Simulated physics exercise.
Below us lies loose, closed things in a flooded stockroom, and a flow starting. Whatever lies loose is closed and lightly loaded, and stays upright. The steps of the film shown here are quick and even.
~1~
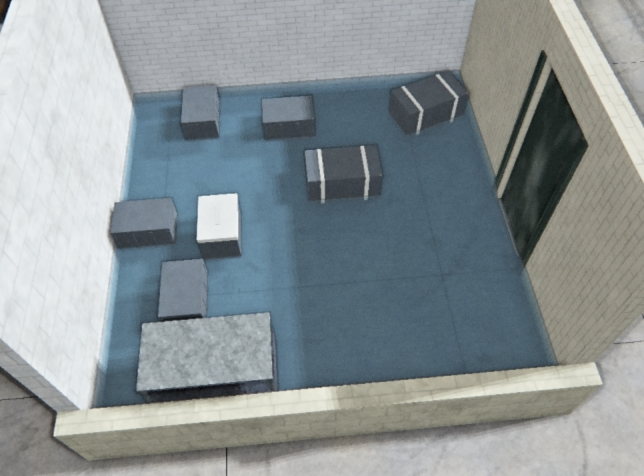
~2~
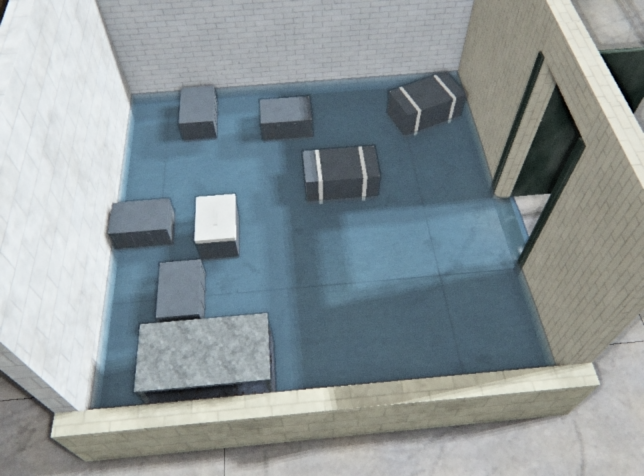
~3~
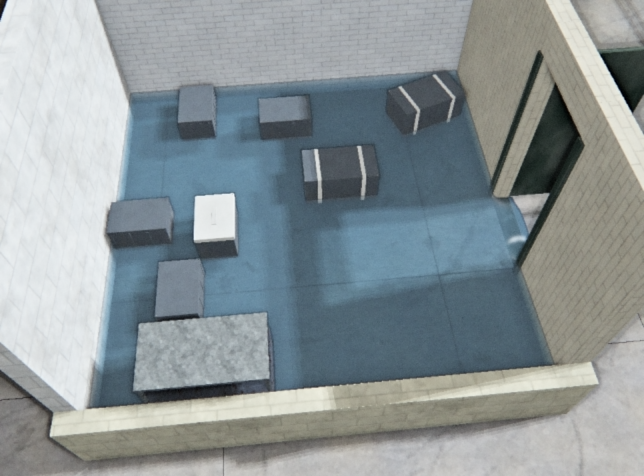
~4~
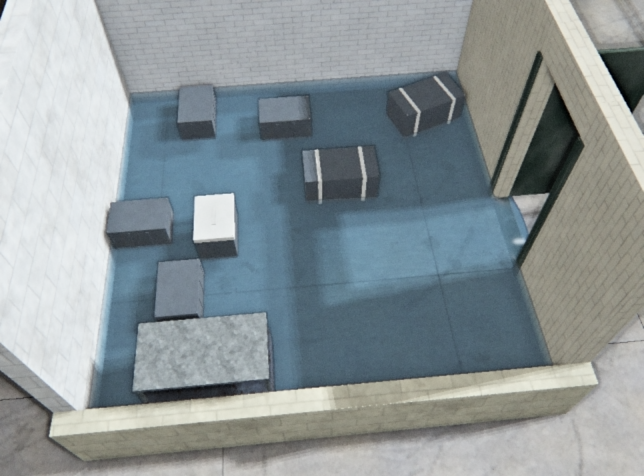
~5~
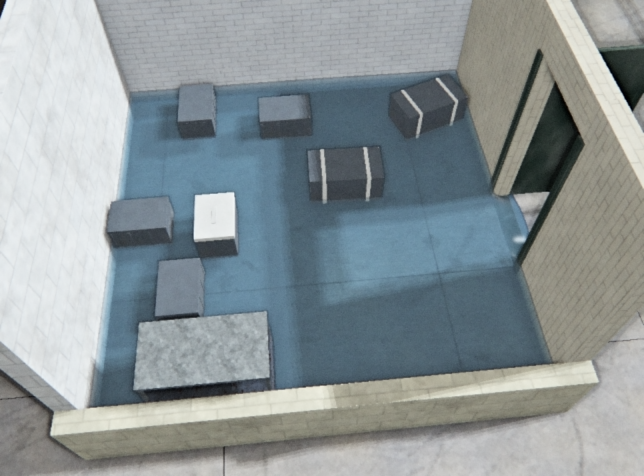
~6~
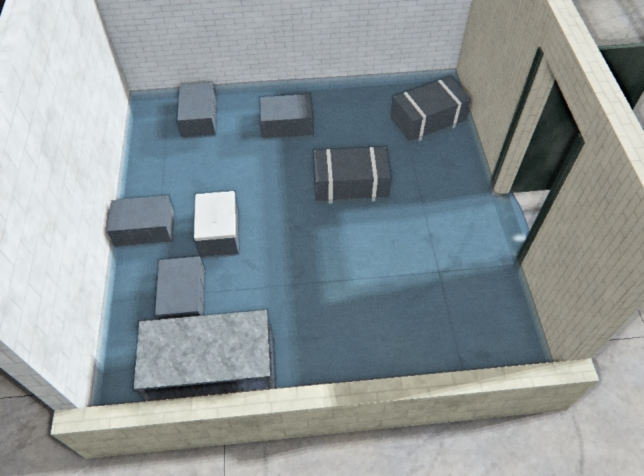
A dark door opens in the right wall, then two strapped trunks shift slightly right.
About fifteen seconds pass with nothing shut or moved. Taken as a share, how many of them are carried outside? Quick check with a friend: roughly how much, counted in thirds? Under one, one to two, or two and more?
The fraction ends up lower than a third.
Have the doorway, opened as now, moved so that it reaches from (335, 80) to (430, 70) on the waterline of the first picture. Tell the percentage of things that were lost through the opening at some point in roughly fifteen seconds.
Some 60 per cent of the lot.
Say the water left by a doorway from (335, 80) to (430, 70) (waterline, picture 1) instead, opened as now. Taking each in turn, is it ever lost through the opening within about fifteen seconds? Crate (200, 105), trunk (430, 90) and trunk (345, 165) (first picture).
Going through them in turn: Escaped; escaped; escaped.
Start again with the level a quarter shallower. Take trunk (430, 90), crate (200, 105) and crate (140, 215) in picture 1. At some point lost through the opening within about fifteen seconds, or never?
Log - object 1: Lost; object 2: Still there; object 3: Still there.
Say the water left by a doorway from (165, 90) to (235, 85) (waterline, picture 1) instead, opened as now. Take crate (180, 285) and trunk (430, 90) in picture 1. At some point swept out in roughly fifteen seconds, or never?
In that order: Left behind, left behind.
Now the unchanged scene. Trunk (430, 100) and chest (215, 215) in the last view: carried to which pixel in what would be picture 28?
(504, 187) and (299, 223), approximately.
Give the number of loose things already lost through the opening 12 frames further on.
The number comes to 0.
A moment on, 0 of 7 are out; 7 afloat.
Next, 0 of 7 are out; 7 afloat.
Later, 1 of 7 are out; 6 afloat.
In the end, 2 of 7 are out; 5 afloat.
